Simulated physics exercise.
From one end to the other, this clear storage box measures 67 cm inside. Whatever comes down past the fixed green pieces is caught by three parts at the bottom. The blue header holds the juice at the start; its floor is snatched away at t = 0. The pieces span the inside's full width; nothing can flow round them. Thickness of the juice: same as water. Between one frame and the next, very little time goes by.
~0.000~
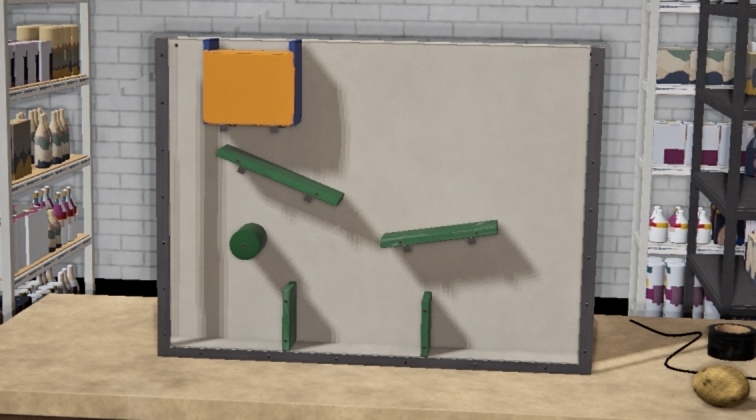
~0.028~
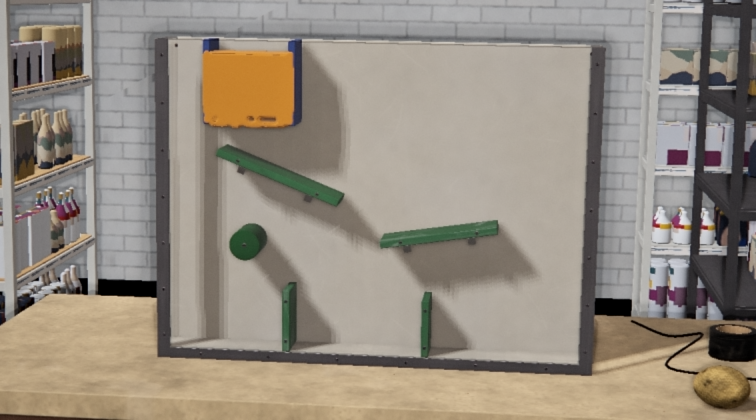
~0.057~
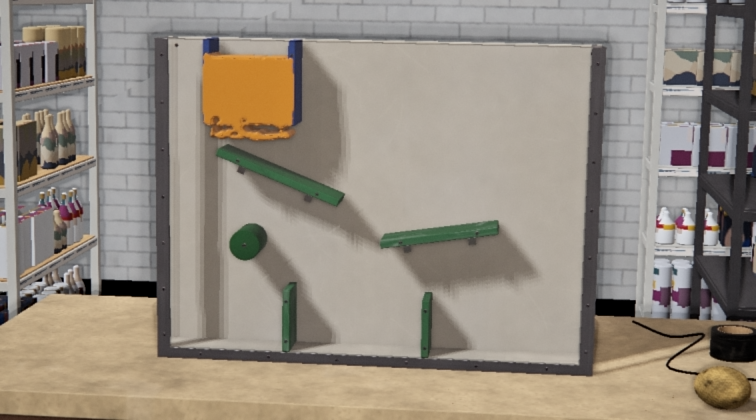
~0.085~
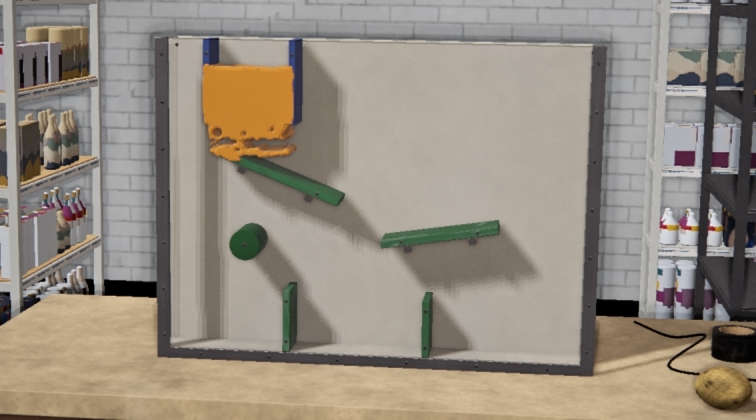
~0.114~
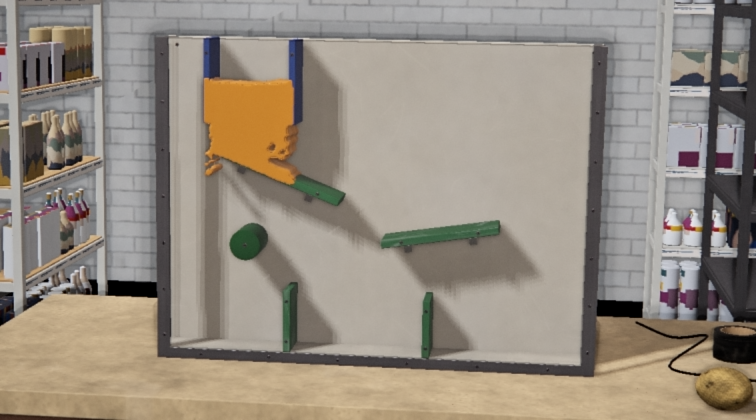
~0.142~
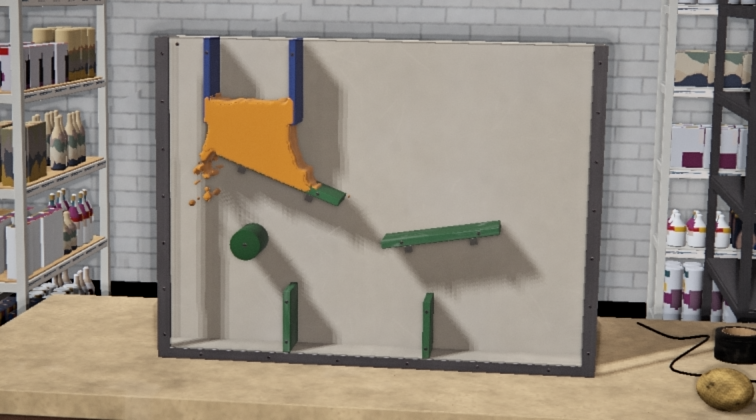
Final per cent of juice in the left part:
35 per cent.
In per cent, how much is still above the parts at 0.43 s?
About 65 %.
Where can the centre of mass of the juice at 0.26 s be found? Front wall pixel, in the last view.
Look around (286, 200) on the front wall - that's where it is.
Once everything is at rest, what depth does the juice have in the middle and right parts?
The first one ends at 1.0 cm and the second at 2.5 cm.
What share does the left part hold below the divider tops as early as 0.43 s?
Share there: Around 30 %.
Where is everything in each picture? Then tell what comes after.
In the first picture, the lowest juice is at (220, 119); its top is at (252, 54); the piece under the header is centred near (277, 178); divider tops at (286, 292) and (425, 302).
In the second picture, the lowest juice is at (220, 125); its top is at (281, 55).
In the third picture, the lowest juice is at (218, 137); its top is at (234, 59).
In the fourth picture, the lowest juice is at (260, 156); its top is at (251, 69); below the header it spans (210, 128) to (287, 137).
In the fifth picture, the lowest juice is at (287, 177); its top is at (274, 85); below the header it spans (207, 153) to (288, 143).
In the sixth picture, the lowest juice is at (209, 197); its top is at (237, 103); below the header it spans (195, 164) to (306, 184).
Then, 0.26 s in, 8 per cent is down, the largest part in the left part.
Then, 0.43 s in, 35 per cent is down, the largest part in the left part.
Then, 0.83 s in, 91 per cent is down, the largest part in the right part.
Finally, the split from left to right is 35, 19 and 46 per cent.
